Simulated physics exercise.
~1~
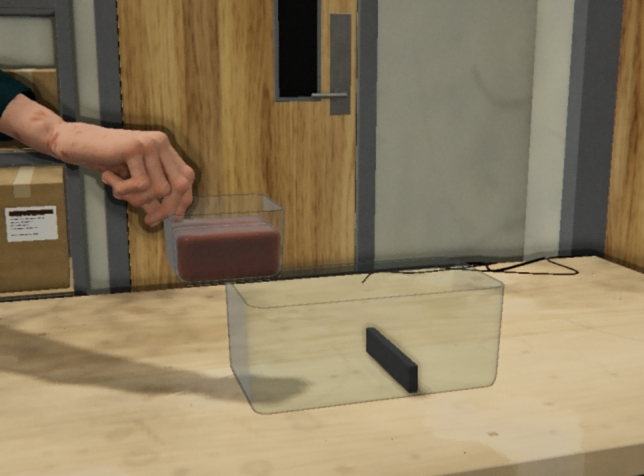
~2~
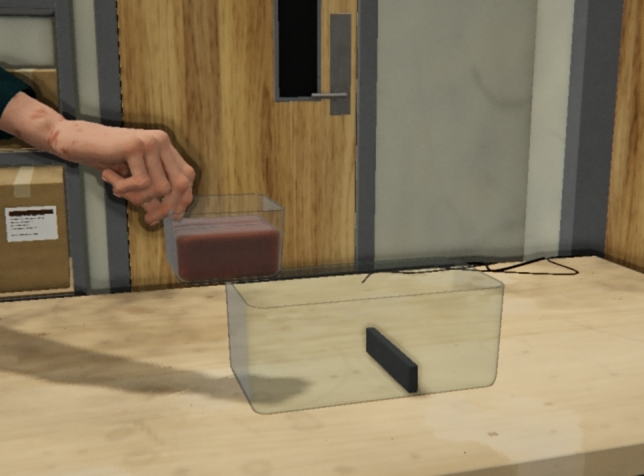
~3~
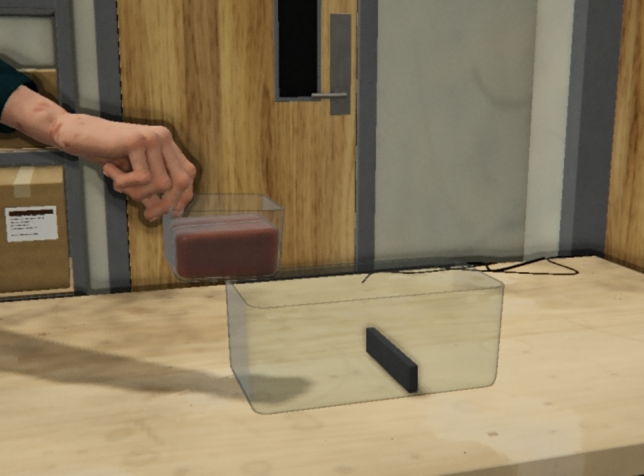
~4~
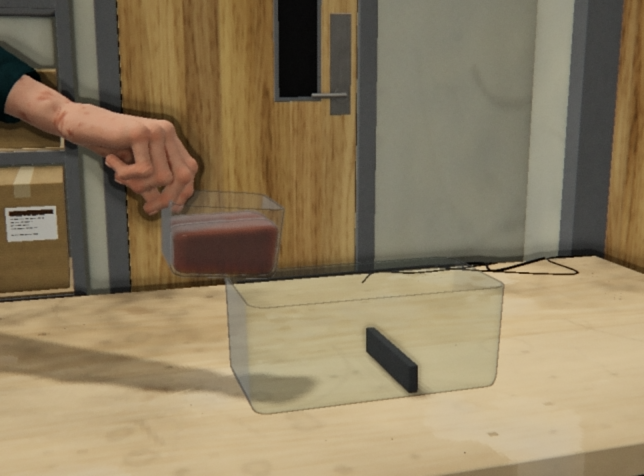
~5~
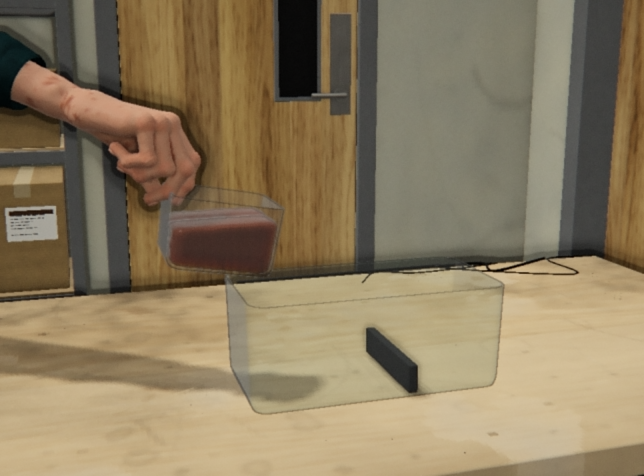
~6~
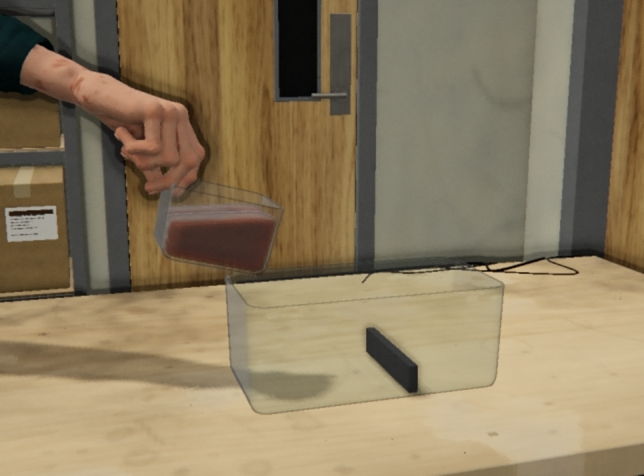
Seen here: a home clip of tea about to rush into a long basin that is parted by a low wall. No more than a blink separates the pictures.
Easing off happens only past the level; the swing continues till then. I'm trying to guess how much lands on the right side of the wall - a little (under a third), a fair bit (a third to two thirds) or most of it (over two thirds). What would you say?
I would say a little, under a third.
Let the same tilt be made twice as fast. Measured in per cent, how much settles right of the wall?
Close to 20 out of every hundred.
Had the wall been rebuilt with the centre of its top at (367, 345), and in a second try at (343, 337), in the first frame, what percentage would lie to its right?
Note: Roughly 20 % in case one, 70 % in case two.
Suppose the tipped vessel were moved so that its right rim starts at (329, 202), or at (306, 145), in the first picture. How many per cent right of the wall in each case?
The first start gives some 75 %, the second some 60 %.
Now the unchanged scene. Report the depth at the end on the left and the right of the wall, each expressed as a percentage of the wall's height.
Once still, it is 60 % on the left and 10 % on the right.
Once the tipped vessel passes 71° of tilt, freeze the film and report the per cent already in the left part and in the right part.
About 5 % left and about 0 % right.
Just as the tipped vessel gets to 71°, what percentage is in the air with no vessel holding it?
About 30 per cent.
A moment on, the tilt is 71° and 65 per cent is still to pour, 6 is left of the wall and 0 right of it.
Next, the tilt is 103° and 12 per cent is still to pour, 69 is left of the wall and 4 right of it.
Then the tilt is 108° and 0 per cent is still to pour, 88 is left of the wall and 10 right of it.
Later the tilt is 108° and 0 per cent is still to pour, 89 is left of the wall and 10 right of it.
Finally, 89 per cent lies left of the wall, 10 right of it and 1 outside.
